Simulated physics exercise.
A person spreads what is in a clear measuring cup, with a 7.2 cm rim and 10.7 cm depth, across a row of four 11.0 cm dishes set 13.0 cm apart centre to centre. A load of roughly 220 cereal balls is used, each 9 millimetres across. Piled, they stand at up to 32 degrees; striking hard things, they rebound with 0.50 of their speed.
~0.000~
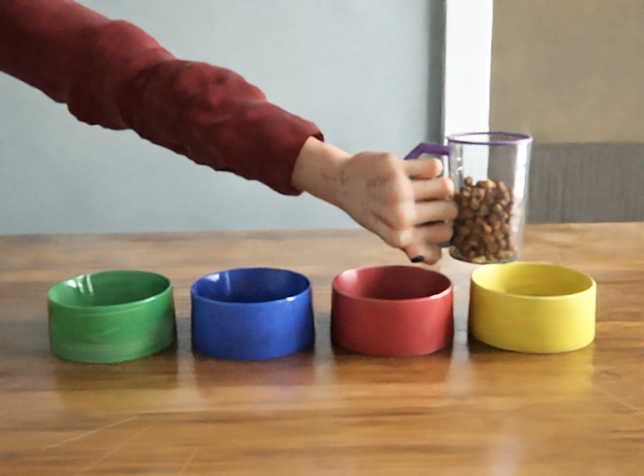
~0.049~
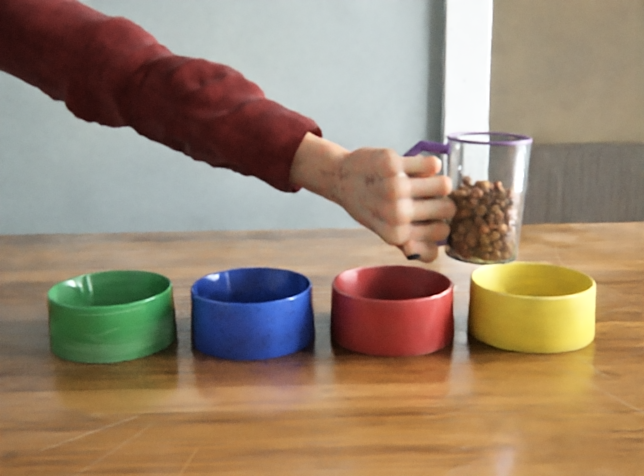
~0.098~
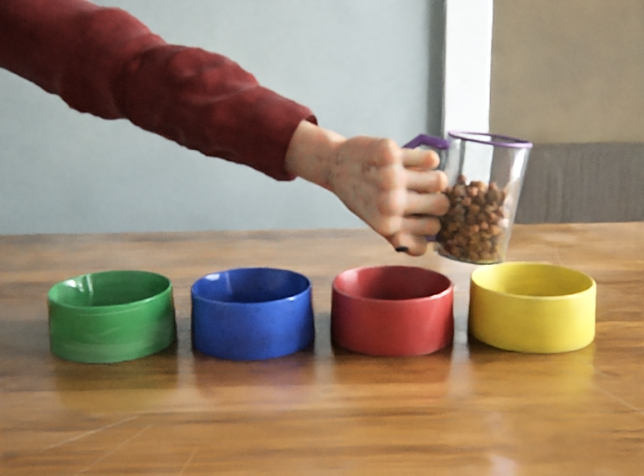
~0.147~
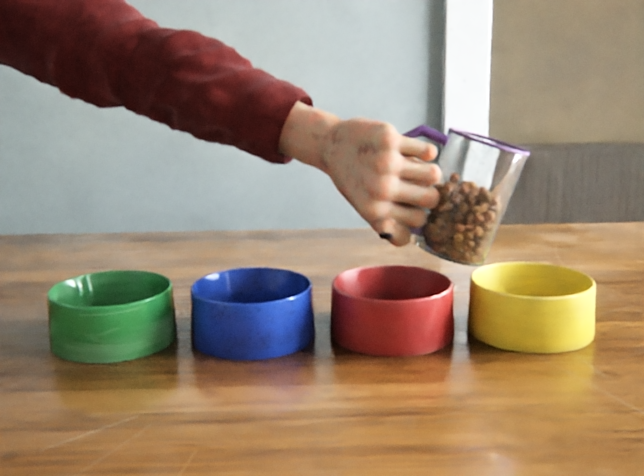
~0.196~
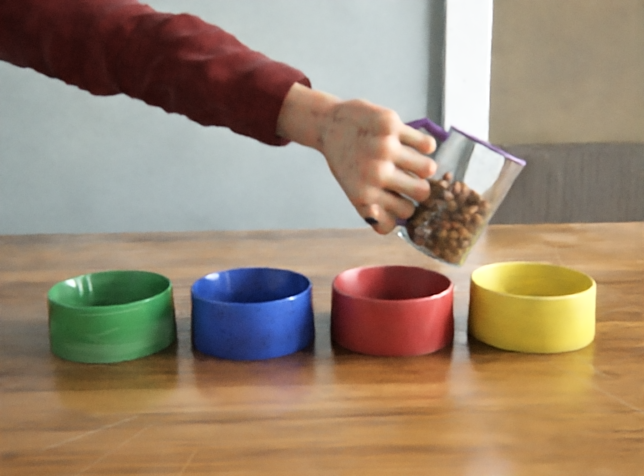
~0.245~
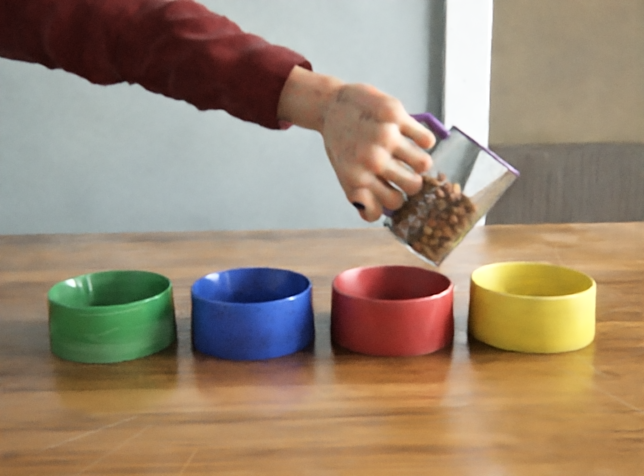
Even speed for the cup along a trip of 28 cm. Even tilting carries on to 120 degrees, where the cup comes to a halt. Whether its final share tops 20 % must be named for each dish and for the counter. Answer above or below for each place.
Red: Above, blue: Below, green: Below, yellow: Below, counter: Below.
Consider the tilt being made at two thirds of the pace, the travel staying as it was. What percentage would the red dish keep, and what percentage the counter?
In that case you'd see red at 30 and the counter at 30.
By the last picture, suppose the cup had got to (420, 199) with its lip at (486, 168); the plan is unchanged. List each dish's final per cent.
Per cent kept: Red 0; blue 100; green 0; yellow 0.
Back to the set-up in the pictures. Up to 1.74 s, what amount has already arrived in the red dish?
90 %.
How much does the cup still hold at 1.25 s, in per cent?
I'd put it at roughly 0 per cent.
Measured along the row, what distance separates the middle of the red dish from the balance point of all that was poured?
It ends up around 1 cm from that dish's centre, over to the left.
After 0.85 s, tilt 120 degrees; cup holds 55 %, red 45 %.
Then, at 1.25 s, tilt 120 degrees; cup holds 0 %, red 90 %.
Then, at 1.74 s, tilt 120 degrees; cup holds 0 %, red 90 %.
At rest (2.0 s), red 90 %, blue 0 %, green 0 %, yellow 0 %, counter 10 %.
